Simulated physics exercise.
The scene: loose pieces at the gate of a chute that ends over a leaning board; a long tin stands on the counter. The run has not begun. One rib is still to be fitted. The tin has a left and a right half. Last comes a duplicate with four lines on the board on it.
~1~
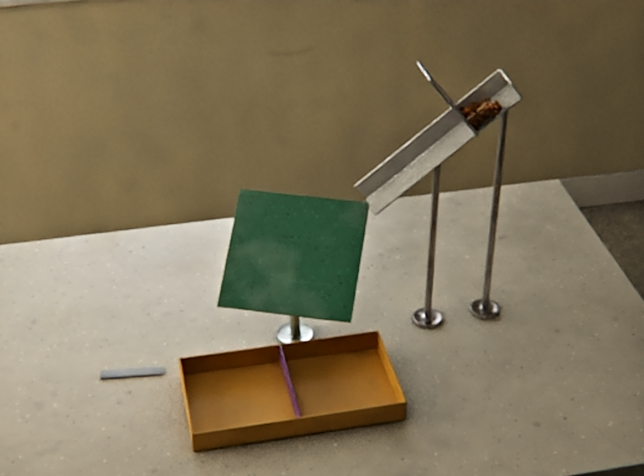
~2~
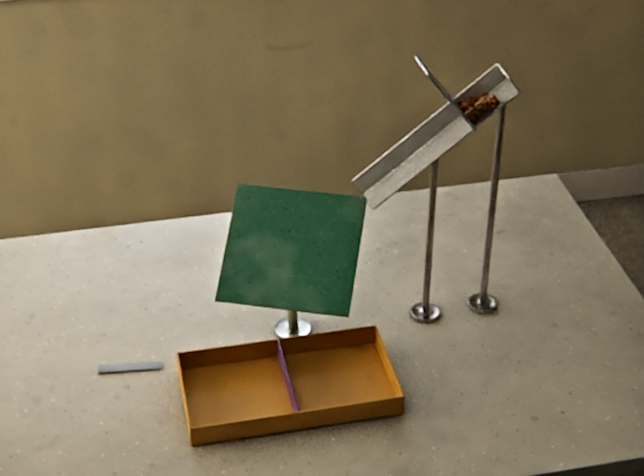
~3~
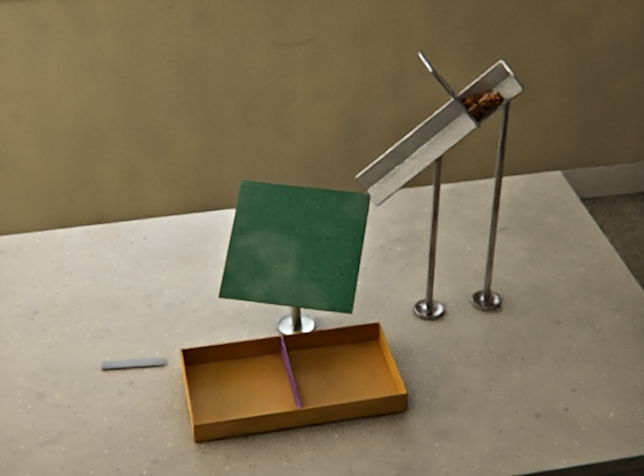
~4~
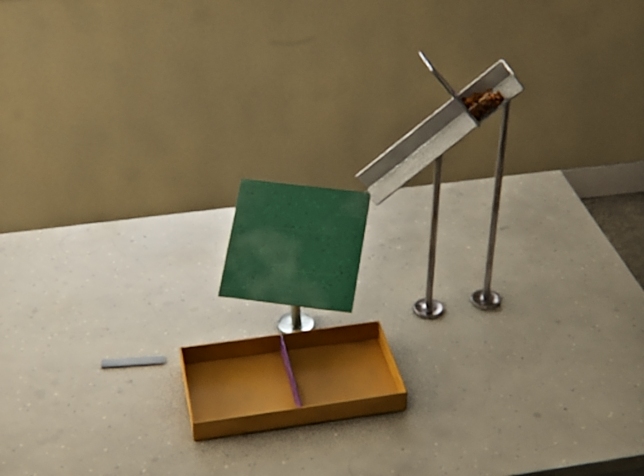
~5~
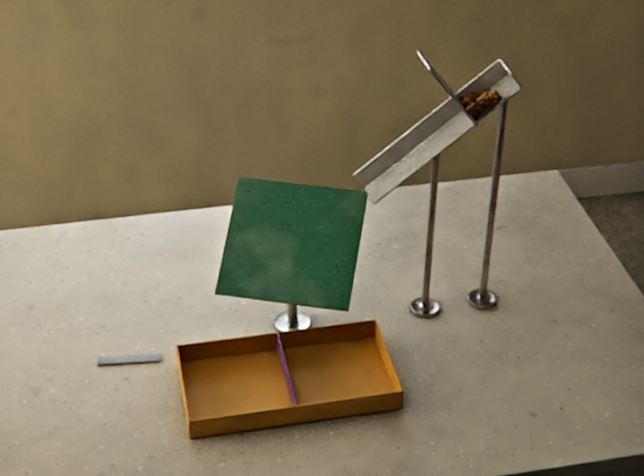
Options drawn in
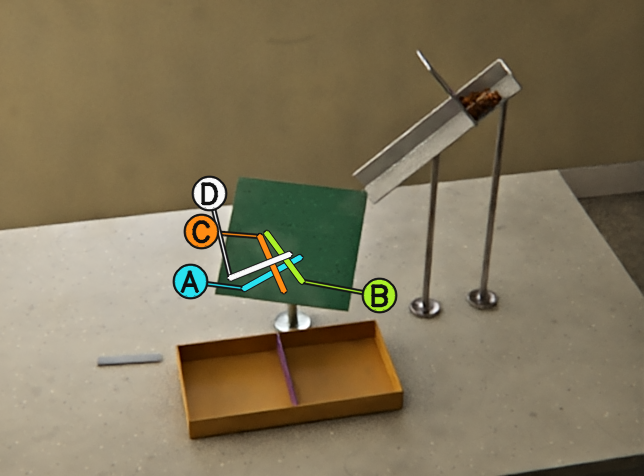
A square green board leans on a short metal stand at the centre of a pale counter against a brown wall, seen from slightly above. In front sits an orange-brown tin with a purple divider, a grey strip lies to the left, and a sloping metal chute on two posts at right holds brown chunks behind a gate. Nothing in the scene moves; only the view shifts very slightly.
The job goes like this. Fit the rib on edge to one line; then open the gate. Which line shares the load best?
I would pick line C.
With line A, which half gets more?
More lands on the left.
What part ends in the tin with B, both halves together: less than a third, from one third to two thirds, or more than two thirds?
It is more than two thirds.
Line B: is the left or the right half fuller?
The right half.
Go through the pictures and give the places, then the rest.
Load behind the gate at (479, 114), roasted chickpeas; lip of the chute at (371, 207), sloping fairly steeply, in the first frame.
Middle of the board at (292, 248), tilted fairly steeply; middle of its low edge at (281, 309); of its high edge at (302, 190), in the second frame.
Front corners of the tin at (194, 424) and (407, 393); front end of its middle wall at (302, 408); gate still shut at (458, 100), in the third frame.
Middle of the load at (481, 105); lip at (372, 197), in the fourth frame.
Middle of the load at (479, 104); lip at (370, 196), in the fifth frame.
On the marked copy, line A from (299, 257) to (244, 288); line B from (266, 233) to (301, 281); line C from (260, 236) to (283, 290); line D from (289, 254) to (230, 277).
With A, of what is caught, most in the left half, about a quarter in the right.
With B, of what is caught, a small part in the left half, nearly all in the right.
With C, of what is caught, about half in the left half, about half in the right.
With D, of what is caught, nearly all in the left half, a small part in the right.
